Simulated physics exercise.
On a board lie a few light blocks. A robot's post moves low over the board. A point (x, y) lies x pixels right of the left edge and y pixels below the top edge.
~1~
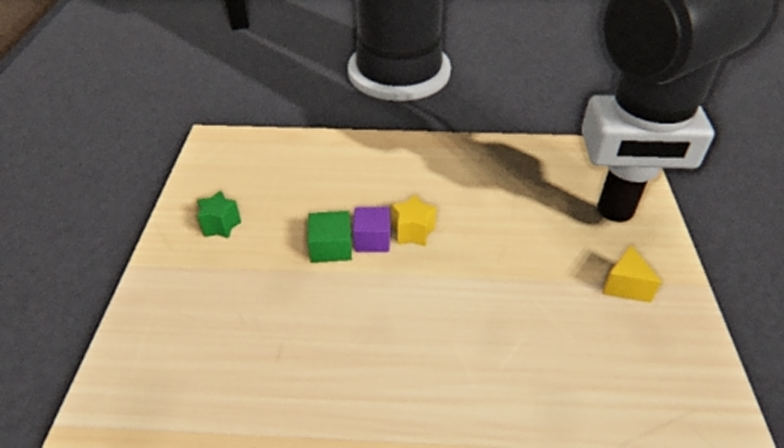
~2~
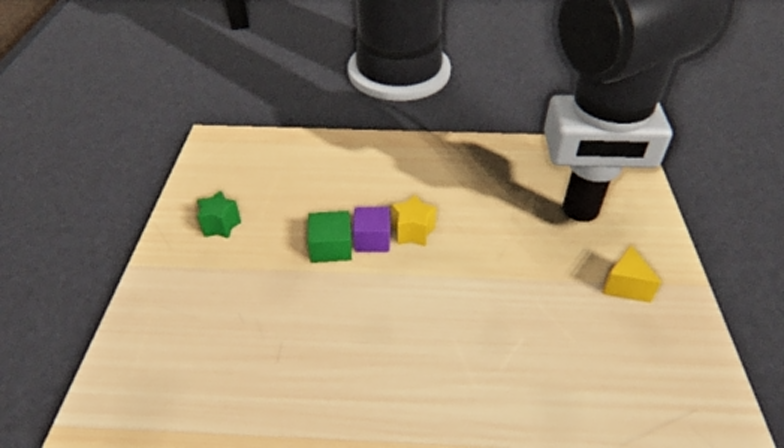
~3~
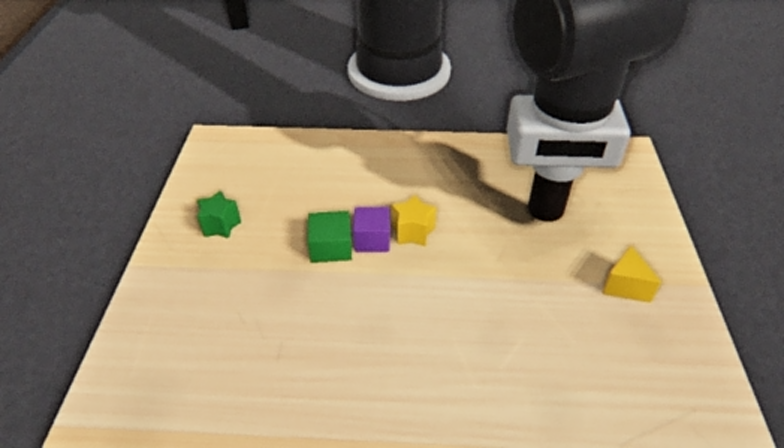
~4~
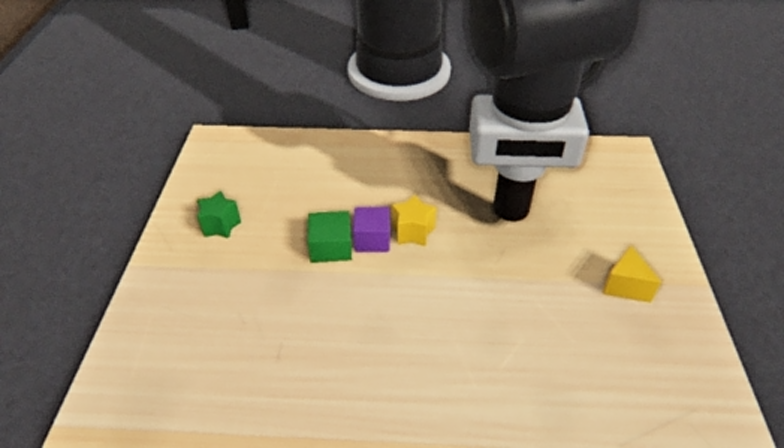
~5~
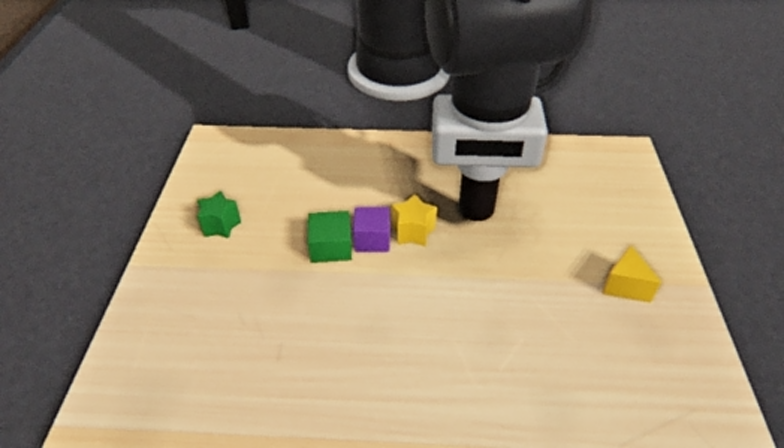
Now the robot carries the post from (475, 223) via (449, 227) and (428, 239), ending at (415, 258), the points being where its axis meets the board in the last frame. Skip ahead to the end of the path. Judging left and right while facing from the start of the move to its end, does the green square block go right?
My answer is yes.
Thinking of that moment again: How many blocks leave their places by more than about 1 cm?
My best guess is that three blocks or more move over 1 cm.
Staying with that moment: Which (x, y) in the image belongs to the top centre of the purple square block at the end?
So, by the moment the path ends, you'll find the top centre of the purple square block at (333, 229).
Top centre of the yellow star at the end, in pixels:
It will likely be found at (373, 232).
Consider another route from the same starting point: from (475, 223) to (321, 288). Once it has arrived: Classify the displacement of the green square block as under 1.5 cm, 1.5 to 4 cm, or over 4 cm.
Travels 1.5 to 4 cm.
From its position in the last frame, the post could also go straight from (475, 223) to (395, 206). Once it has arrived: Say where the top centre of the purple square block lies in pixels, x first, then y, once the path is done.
The centre of its top will be at (355, 227).
The first path, step by step. Halfway along, post at (437, 220); green square block at (318, 226); purple square block at (358, 221); yellow star at (395, 215).
At the end, post at (416, 245); green square block at (294, 226), turned 20° clockwise; purple square block at (333, 229), turned 15° clockwise; yellow star at (373, 232), turned 30° clockwise.
